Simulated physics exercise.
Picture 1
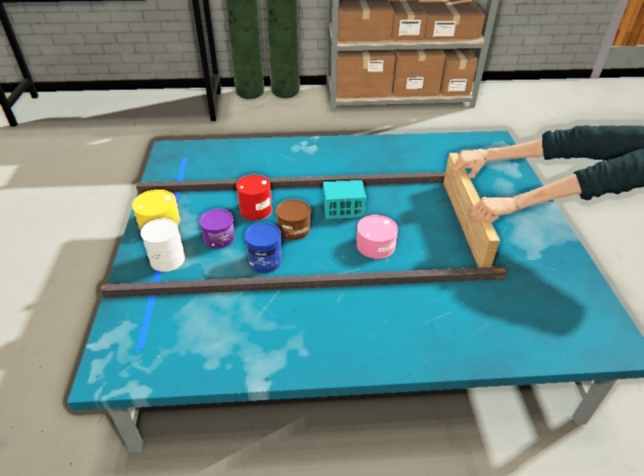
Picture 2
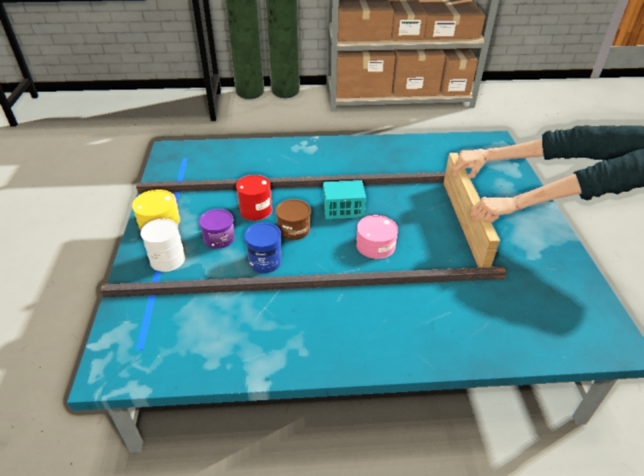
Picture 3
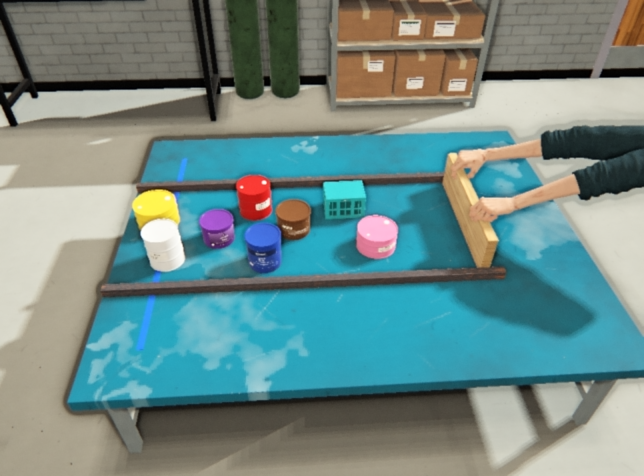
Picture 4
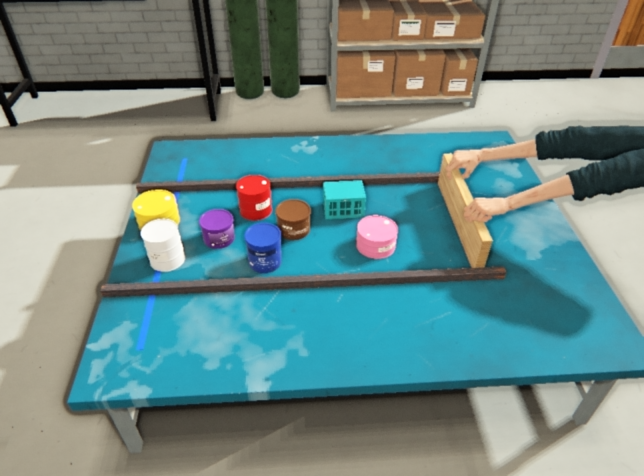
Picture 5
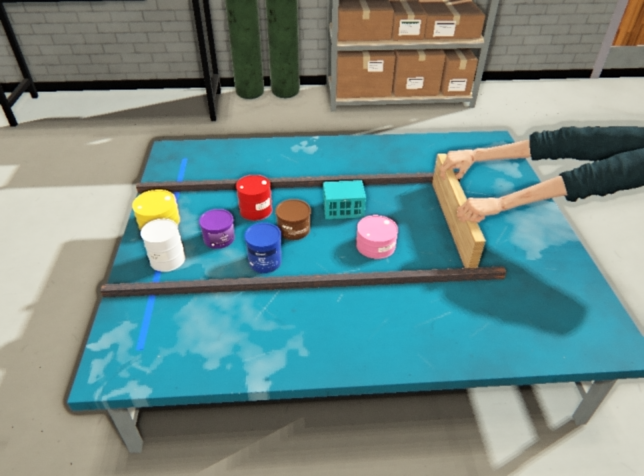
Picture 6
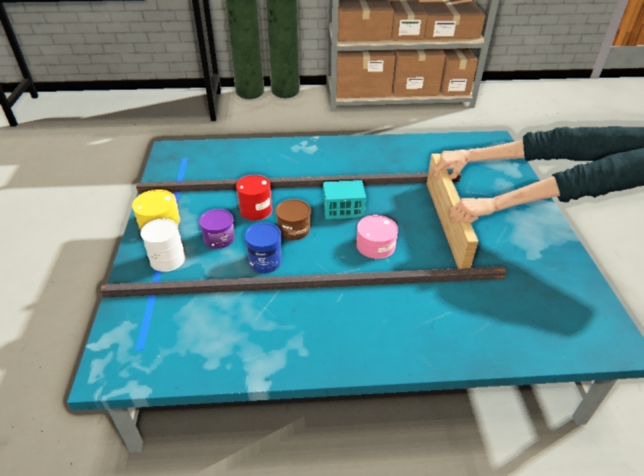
Two hands held a wooden plank upright on a blue table, keeping still at first, then slid it slightly left between two dark rails, while the colorful cans and teal basket stayed put.
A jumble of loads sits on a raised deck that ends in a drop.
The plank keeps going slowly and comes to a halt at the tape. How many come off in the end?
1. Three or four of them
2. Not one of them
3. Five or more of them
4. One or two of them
Three or four of them.
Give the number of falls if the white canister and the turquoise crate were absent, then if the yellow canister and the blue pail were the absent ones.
The first removal gives 2, the second gives 3.
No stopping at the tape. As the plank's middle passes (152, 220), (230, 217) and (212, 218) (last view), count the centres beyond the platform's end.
Respectively, 4, 0 and 0.
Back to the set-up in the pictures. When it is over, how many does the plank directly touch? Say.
The number is 4.
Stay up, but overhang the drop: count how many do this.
Number: 0.
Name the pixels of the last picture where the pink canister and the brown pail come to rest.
Roughly (142, 242), and the other roughly (150, 217).
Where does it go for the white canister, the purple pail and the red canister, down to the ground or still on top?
At the finish the white canister is missing, the purple pail is missing and the red canister is missing.
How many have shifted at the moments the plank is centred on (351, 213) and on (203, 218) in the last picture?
The count reaches 2 first and 8 second.
Early on, none off yet; yellow canister at rest near (157, 212); white canister at rest near (164, 245); purple pail at rest near (218, 229).
Finally, the number that fall off is three or four; lost, red canister, purple pail, white canister and yellow canister.
